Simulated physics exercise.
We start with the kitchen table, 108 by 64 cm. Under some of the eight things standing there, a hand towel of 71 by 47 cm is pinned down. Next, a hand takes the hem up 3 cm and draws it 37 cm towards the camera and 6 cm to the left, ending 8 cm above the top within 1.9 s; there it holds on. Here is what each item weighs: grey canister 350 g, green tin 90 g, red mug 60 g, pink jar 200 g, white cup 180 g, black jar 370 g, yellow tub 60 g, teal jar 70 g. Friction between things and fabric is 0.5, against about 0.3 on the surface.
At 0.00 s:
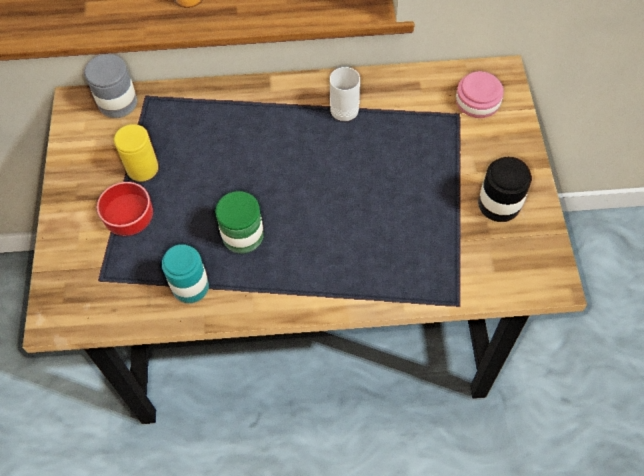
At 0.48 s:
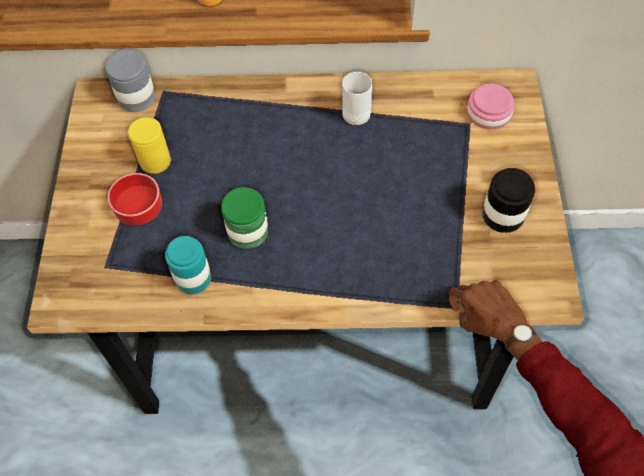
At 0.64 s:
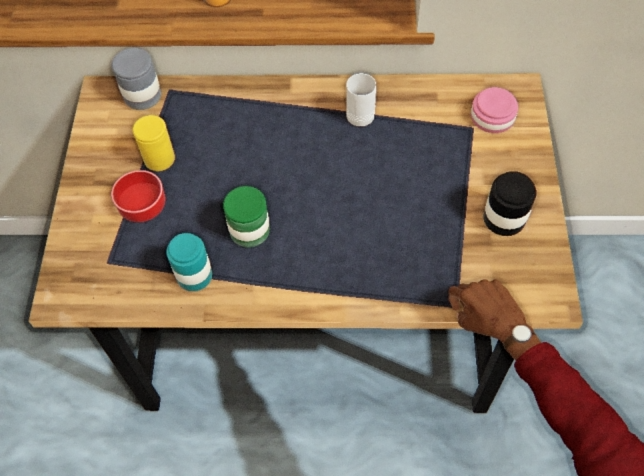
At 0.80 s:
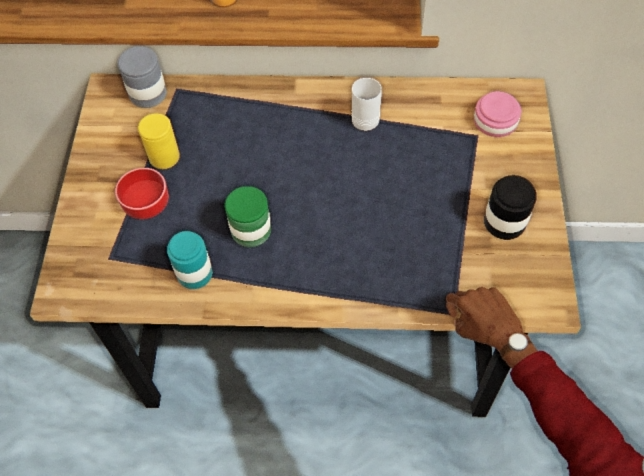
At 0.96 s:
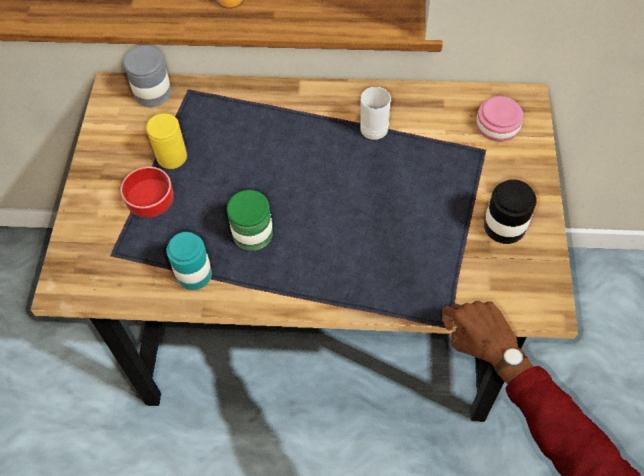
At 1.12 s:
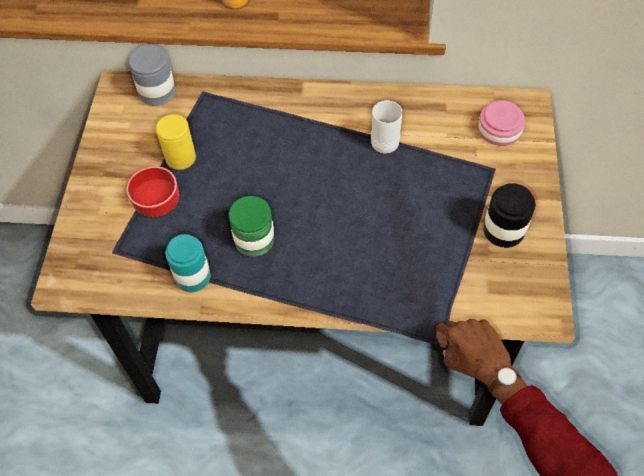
A hand in a red sleeve grips the near right corner of a dark blue towel on a wooden table, seen from above at an angle, and draws it towards the camera and slightly left. Grey, yellow, red, teal, green and white containers stand left to centre, pink and black ones at right. The towel turns, carrying the white cup and yellow tub along, as the view shifts slightly.
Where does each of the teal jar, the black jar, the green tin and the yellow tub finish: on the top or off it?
Finish: The teal jar off the top; the black jar on the top; the green tin off the top; the yellow tub on the top.
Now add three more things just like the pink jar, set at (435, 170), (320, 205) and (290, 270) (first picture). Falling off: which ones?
In that order: Falls off, falls off, drops off.
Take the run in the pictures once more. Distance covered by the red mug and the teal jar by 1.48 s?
The red mug is 6 cm out, the teal jar 6 cm.
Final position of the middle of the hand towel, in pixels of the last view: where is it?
Around (355, 339).
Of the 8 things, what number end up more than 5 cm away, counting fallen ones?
It adds up to 5.
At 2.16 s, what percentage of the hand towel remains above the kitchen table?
I'd say close to 60 per cent of it.
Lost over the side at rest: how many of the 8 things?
Total: 2.
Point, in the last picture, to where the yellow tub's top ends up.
Somewhere around (218, 227) is where it ends up.
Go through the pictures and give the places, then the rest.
Teal jar (180, 259); black jar (511, 172); green tin (237, 209); yellow tub (131, 137); hand towel corners (98, 281) (145, 96) (460, 307), in the first frame.
Hand towel corners (105, 268) (163, 92); grip (458, 310), in the second frame.
Hand towel corners (107, 264) (169, 90); grip (457, 309), in the third frame.
White cup (367, 89); hand towel corners (109, 260) (177, 89); grip (455, 316), in the fourth frame.
Red mug (146, 187); teal jar (184, 245); green tin (248, 207); hand towel corners (110, 256) (188, 90); grip (451, 329), in the fifth frame.
Teal jar (183, 248); black jar (515, 198); green tin (250, 213); yellow tub (172, 126); hand towel corners (112, 253) (202, 92) (496, 169); grip (445, 346), in the sixth frame.
After 1.5 s, 90 % of the hand towel is still over the top; green tin 9 cm off its start, yellow tub 9 cm off its start, teal jar 6 cm off its start.
After 1.8 s, 75 % of the hand towel is still over the top; green tin 15 cm off its start, yellow tub 15 cm off its start, teal jar 12 cm off its start.
After 2.2 s, 60 % of the hand towel is still over the top; teal jar over the edge, green tin 22 cm off its start at (264, 294), yellow tub 20 cm off its start at (223, 175).
After 2.5 s, 45 % of the hand towel is still over the top; teal jar over the edge, green tin over the edge, yellow tub 27 cm off its start.
After 4.1 s, 40 % of the hand towel is still over the top; green tin over the edge, teal jar over the edge, yellow tub 30 cm off its start at (218, 227), black jar 0 cm off its start at (515, 198).
